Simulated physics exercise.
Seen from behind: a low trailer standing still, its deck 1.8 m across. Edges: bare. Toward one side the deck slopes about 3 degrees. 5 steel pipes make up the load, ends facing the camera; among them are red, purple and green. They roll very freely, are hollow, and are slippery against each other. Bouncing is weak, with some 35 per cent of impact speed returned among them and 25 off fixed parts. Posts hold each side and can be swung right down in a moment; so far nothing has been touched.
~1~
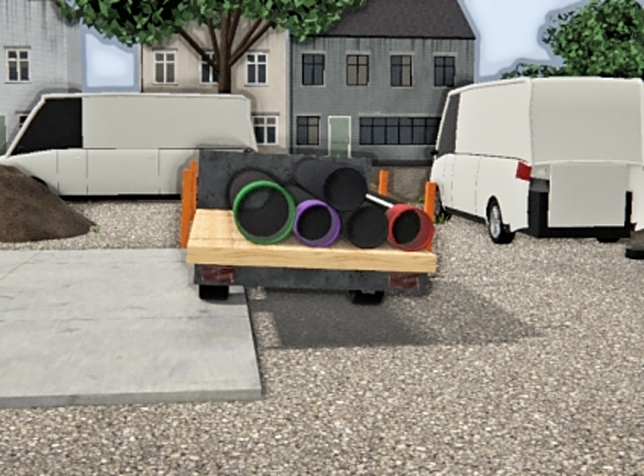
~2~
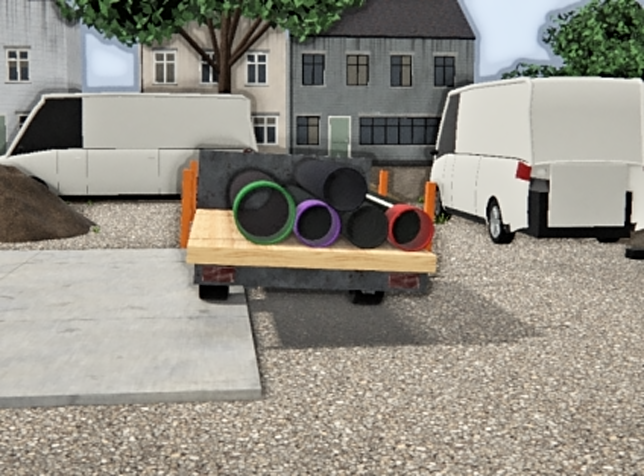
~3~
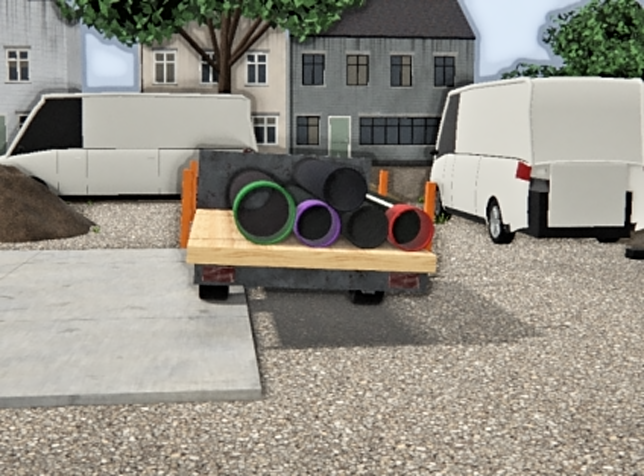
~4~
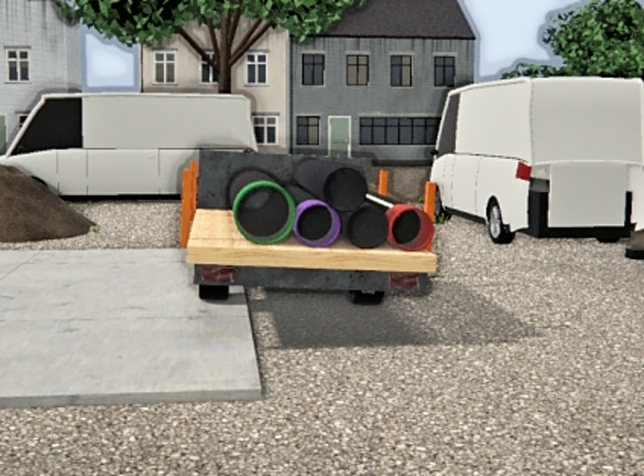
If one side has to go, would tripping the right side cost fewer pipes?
No, the left side costs fewer.
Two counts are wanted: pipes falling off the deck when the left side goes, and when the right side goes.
Left case: 0. Right case: 5.
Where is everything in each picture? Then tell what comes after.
Red (412, 230), purple (318, 226), green (265, 215); the deck slopes 3° down to the right; 4 of the 5 make up the bottom layer; at rest, in the first frame.
Red (412, 230), purple (318, 226), green (265, 215); rims, left none, right none; at rest, in the second frame.
Red (412, 230), purple (318, 226), green (265, 215); side tops at (188, 175) and (431, 188); at rest, in the third frame.
Red (412, 230), purple (318, 226), green (265, 215); all still, in the fourth frame.
Side on the left freed, after 0.7 s, red is on the deck, 15 cm from the right edge; purple is on the deck, 85 cm from the right edge; green is on the deck, 55 cm from the left edge; 0 off so far.
Side on the left freed, at the end, red is on the deck, 15 cm from the right edge; purple is on the deck, 85 cm from the right edge; green is on the deck, 55 cm from the left edge; 0 off so far.
Side on the right freed, after 2.2 s, red is down on the right; purple is on the deck, 60 cm from the right edge, rolling right; green is on the deck, 75 cm from the left edge, rolling right; 2 off so far.
Side on the right freed, at the end, red is down on the right; purple is on the ground to the right; green is down on the right; 5 off so far.
